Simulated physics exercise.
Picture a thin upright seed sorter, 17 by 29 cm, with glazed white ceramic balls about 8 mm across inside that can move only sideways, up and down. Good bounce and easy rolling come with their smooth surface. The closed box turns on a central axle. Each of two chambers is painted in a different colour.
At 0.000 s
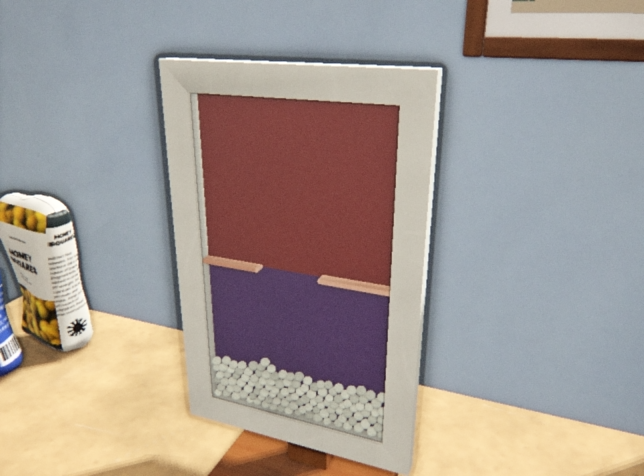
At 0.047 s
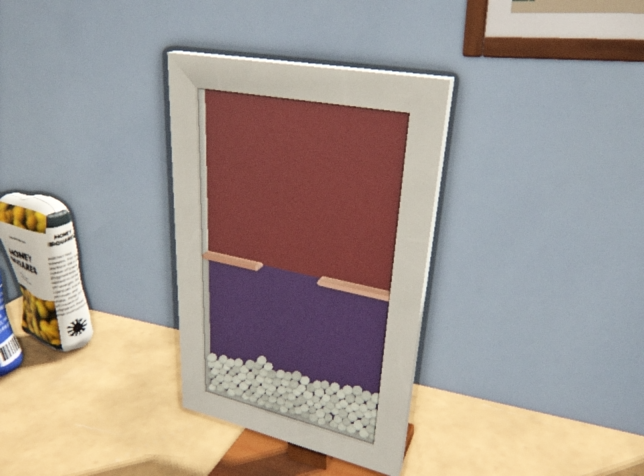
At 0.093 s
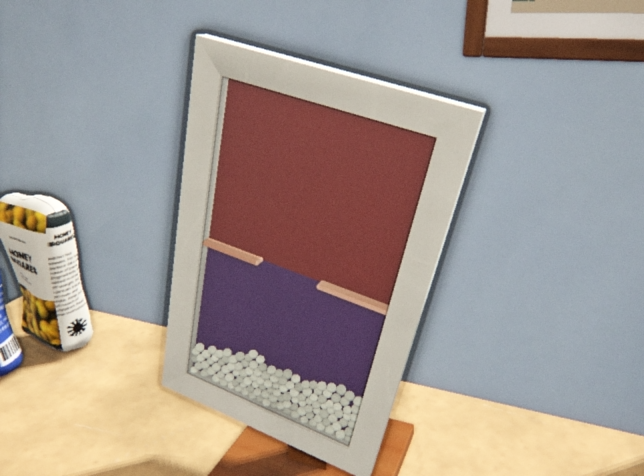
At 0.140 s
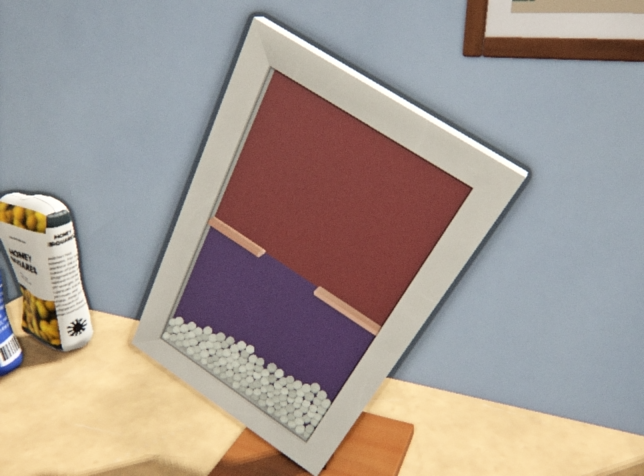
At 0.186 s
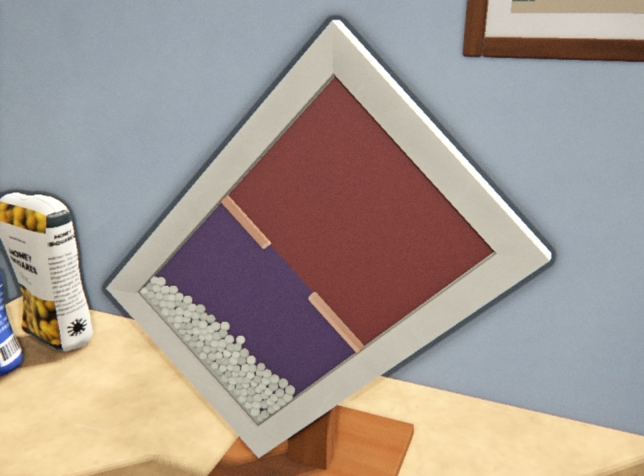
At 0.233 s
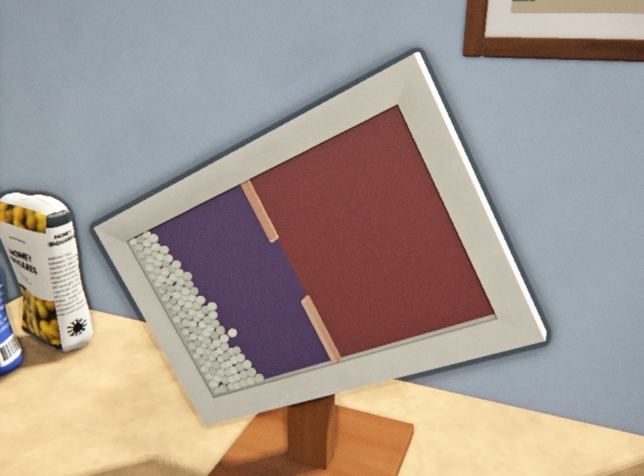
At first, a pale-framed upright box stands level on a wooden base, with small white balls piled in its purple lower chamber beneath an empty red one. The box then turns clockwise, slowly then further, until it leans steeply right, the balls staying heaped along the purple end, now at left.
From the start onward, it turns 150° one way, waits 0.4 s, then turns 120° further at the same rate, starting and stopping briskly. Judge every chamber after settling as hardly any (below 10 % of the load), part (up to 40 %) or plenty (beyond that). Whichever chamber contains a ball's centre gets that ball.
Judged at rest: Red plenty; purple plenty.
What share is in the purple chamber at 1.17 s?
That part holds about 50 percent of it.
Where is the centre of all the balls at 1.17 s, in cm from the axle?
Offset approx. 5 cm left, 2 cm below.
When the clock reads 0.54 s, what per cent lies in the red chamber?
It works out at about 5 percent.
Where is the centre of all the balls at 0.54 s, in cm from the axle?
It sits around 5 cm to the left and around 3 cm up.
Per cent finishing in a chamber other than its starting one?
My reckoning puts it near 50 percent.
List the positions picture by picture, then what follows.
In the first picture, level; about 120 balls; load centre (295, 395); top ball (265, 362); red (295, 189), purple (297, 346).
In the second picture, turned 3° clockwise; load centre (291, 394); top ball (262, 361).
In the third picture, turned 12° clockwise; load centre (277, 389); top ball (253, 354); wall ends (204, 241) to (258, 261), (321, 285) to (392, 312).
In the fourth picture, turned 26° clockwise; load centre (250, 375); top ball (179, 322).
In the fifth picture, turned 43° clockwise; load centre (220, 351); top ball (161, 282).
In the sixth picture, turned 61° clockwise; load centre (196, 321); top ball (147, 235); red (368, 243), purple (232, 295).
After 0.54 s, it stands 150° clockwise; the balls' middle is 5 cm left of and 3 cm above the centre; red 5 %, purple 95 %.
After 1.17 s, it has come round 209° clockwise; the balls' middle is 5 cm left of and 2 cm below the centre; red 50 %, purple 50 %.
After 1.40 s, it has come round 270° clockwise; the balls' middle is 2 cm left of and 5 cm below the centre; red 50 %, purple 50 %.
All still by 2.1 s, it has come round 270° clockwise; red 50 %, purple 50 %.
